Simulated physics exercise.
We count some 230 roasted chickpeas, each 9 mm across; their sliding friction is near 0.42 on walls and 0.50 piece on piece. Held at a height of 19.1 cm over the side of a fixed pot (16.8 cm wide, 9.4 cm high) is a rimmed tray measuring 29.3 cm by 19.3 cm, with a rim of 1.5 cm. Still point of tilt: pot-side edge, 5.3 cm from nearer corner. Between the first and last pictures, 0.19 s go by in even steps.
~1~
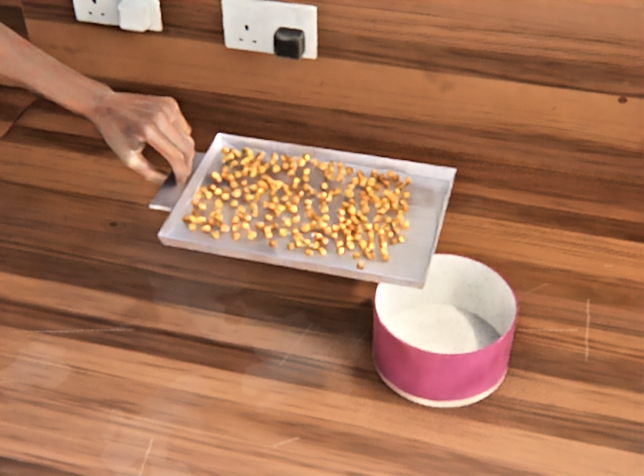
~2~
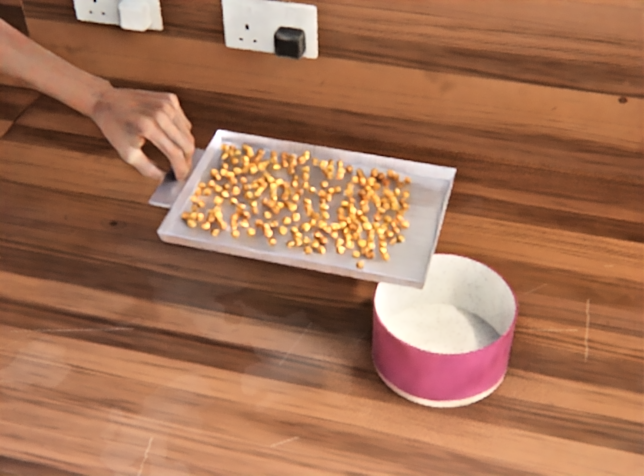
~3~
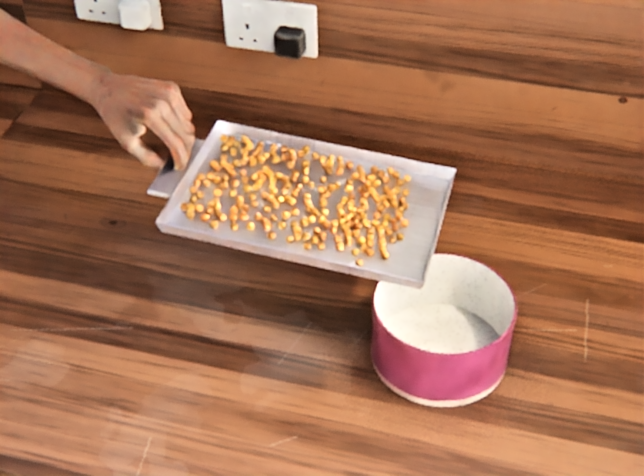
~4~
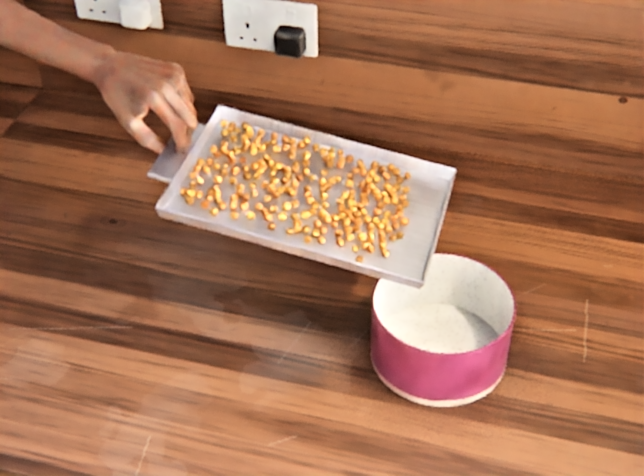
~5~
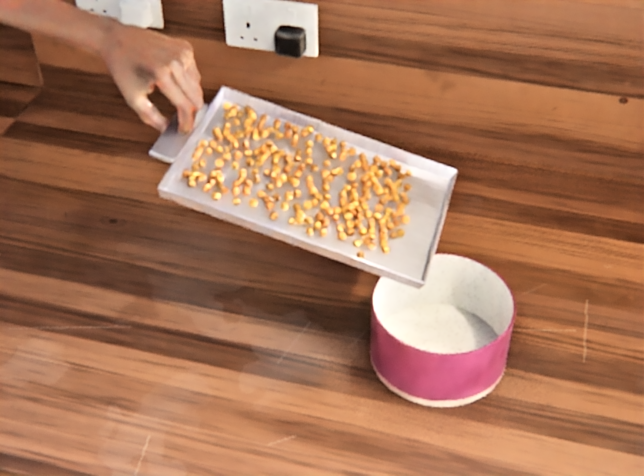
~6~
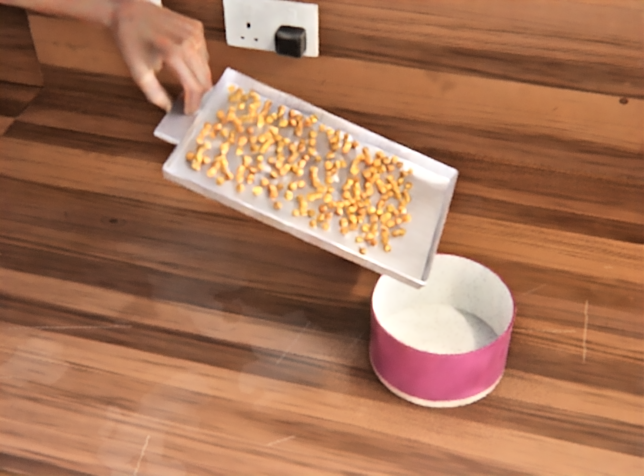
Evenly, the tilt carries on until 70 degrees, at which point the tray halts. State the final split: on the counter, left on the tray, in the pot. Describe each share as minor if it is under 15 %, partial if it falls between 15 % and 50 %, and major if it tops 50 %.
At the end, counter: It's going to get a solid slice of the load; tray: It's going to get a solid slice of the load; pot: It's going to get a solid slice of the load.
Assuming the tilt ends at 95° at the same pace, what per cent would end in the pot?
Around 65 %, I reckon.
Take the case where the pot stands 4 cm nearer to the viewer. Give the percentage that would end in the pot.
It would come to roughly 30 percent.
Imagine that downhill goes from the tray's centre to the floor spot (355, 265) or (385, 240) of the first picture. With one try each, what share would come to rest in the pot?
That would be close to 5 per cent, then close to 25 per cent.
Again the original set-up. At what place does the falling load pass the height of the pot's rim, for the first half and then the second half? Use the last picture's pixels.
At about (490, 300), then at (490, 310).
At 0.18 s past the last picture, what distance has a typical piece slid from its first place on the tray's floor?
3 cm.
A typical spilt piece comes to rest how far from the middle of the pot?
Distance: Around 24 cm.
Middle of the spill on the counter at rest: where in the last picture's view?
Roughly at pixel (616, 345) in the last view.
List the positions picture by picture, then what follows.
In the first picture, tray tilt 0 degrees, front corners at (162, 234) and (423, 279); middle of the pieces at (308, 203); pot at (445, 301).
In the second picture, tray tilt 1 degrees, front corners at (162, 230) and (422, 279); middle of the pieces at (307, 201).
In the third picture, tray tilt 3 degrees, front corners at (160, 220) and (422, 279), lowest corner right back; middle of the pieces at (307, 196).
In the fourth picture, tray tilt 8 degrees, front corners at (160, 205) and (422, 279), lowest corner right back; middle of the pieces at (308, 188).
In the fifth picture, tray tilt 13 degrees, front corners at (163, 186) and (423, 280), lowest corner right back; middle of the pieces at (310, 179).
In the sixth picture, tray tilt 19 degrees, front corners at (168, 167) and (424, 281), lowest corner right back; middle of the pieces at (313, 170); pot at (443, 301).
Then, 0.18 s after the last picture, tilt 46 degrees; the tray holds 100 %, the pot 0 %.
Then, 0.30 s after the last picture, tilt 64 degrees; the tray holds 100 %, the pot 0 %.
Then, 0.55 s after the last picture, tilt 70 degrees; the tray holds 35 %, the pot 25 %.
In the end, counter 30 %, tray 35 %, pot 35 %.
